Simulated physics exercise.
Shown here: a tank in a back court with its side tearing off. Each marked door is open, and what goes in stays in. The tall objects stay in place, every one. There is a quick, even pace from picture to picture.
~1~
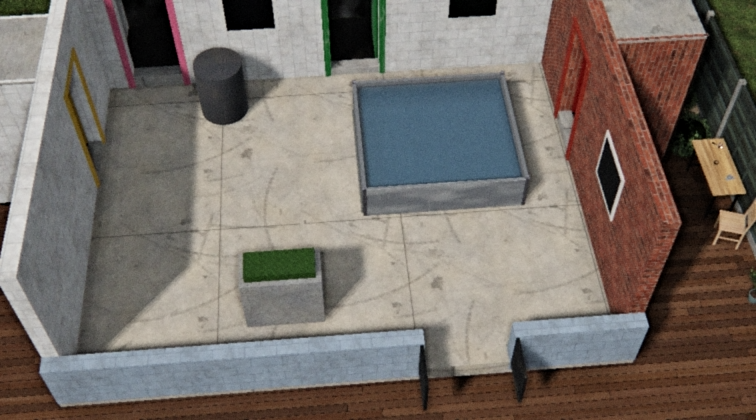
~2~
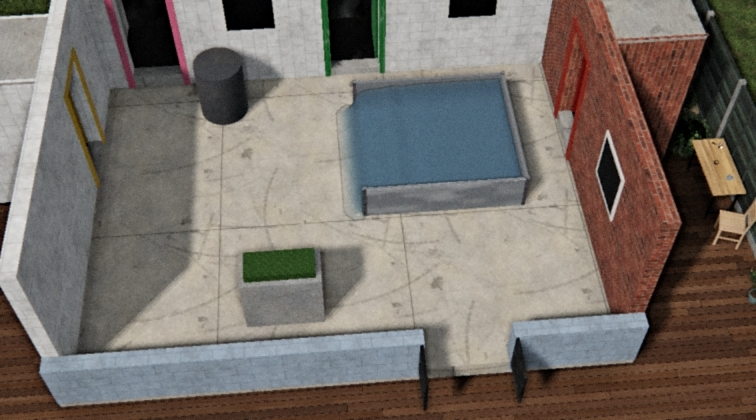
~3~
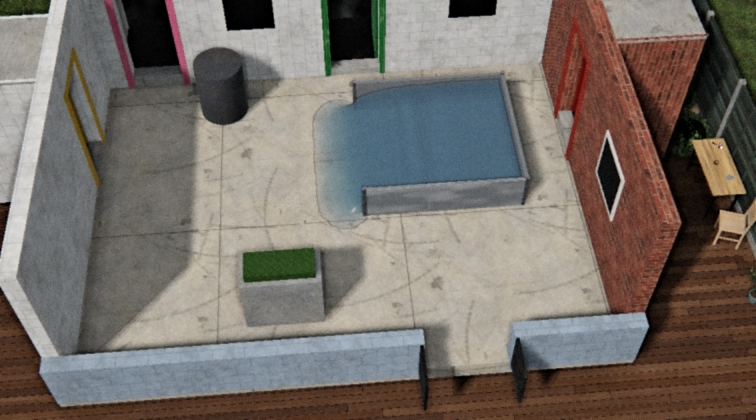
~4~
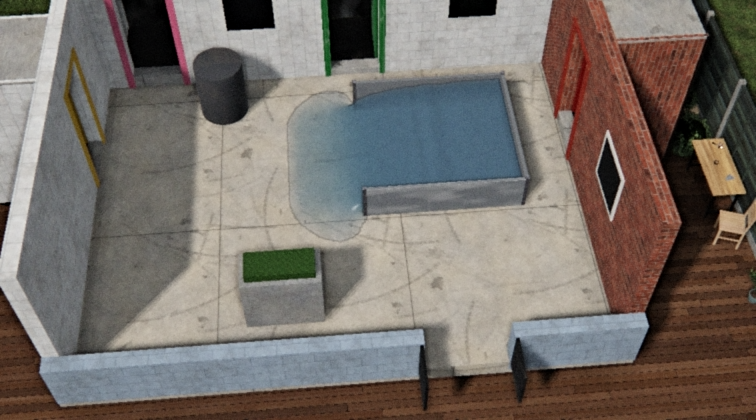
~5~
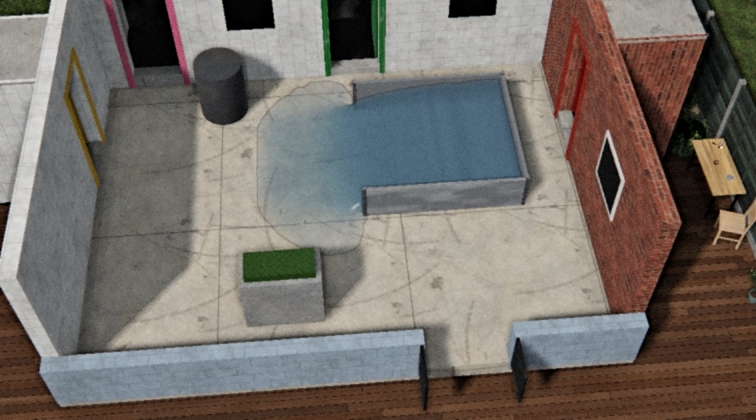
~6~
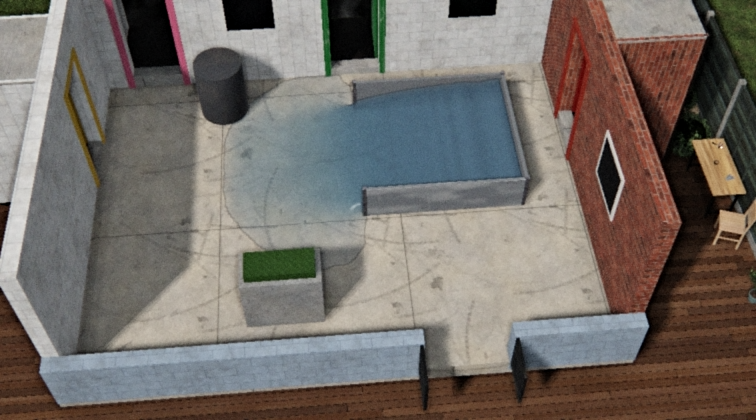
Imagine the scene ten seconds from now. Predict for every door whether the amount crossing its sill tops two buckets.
My prediction: Green door: Not beyond two buckets; yellow door: Beyond two buckets; red door: Not beyond two buckets; pink door: Not beyond two buckets.
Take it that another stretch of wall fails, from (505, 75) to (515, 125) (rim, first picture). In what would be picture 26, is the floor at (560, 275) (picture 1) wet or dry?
By then I'd expect it to be drenched.
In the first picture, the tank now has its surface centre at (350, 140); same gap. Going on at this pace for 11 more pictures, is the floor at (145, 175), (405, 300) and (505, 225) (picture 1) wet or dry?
In order: Submerged, untouched, untouched.
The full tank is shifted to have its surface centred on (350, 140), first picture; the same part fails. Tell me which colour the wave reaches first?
One in yellow.
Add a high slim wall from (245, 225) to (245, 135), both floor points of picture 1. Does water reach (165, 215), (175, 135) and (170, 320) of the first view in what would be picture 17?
Taking the points in turn, they are high and dry, inundated and inundated.
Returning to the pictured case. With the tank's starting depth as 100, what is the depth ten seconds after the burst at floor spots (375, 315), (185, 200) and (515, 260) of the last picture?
About 8, 12 and 6 per cent.
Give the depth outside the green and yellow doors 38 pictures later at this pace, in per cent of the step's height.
Near 30 and 140 per cent, in that order.
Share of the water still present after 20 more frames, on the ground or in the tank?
I'd say around 94 per cent.
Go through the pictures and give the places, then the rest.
In the first picture, still water in the water tank at (437, 131).
In the second picture, the front is at (362, 218), out from the gap at (361, 151).
In the third picture, water pours out at (361, 152) and has run to (348, 225).
In the fourth picture, water pours out at (361, 153) and has run to (342, 237).
In the fifth picture, the front is at (294, 237), out from the gap at (361, 153).
In the sixth picture, the front is at (235, 215), out from the gap at (361, 154).
A moment on, water covers 35 % of the floor; the green door wet at the sill, nothing in, the yellow door wet at the sill, nothing in, the red door not reached, the pink door not reached.
Next, water covers 50 % of the floor; the green door wet at the sill, nothing in, the yellow door over two buckets in, the red door not reached, the pink door wet at the sill, nothing in.
Then, water covers 55 % of the floor; the green door wet at the sill, nothing in, the yellow door far over two buckets in, the red door not reached, the pink door wet at the sill, nothing in.
Later, water covers 75 % of the floor; the green door wet at the sill, nothing in, the yellow door far over two buckets in, the red door not reached, the pink door wet at the sill, nothing in.
In the end, water covers 95 % of the floor; the green door wet at the sill, nothing in, the yellow door far over two buckets in, the red door wet at the sill, nothing in, the pink door wet at the sill, nothing in.
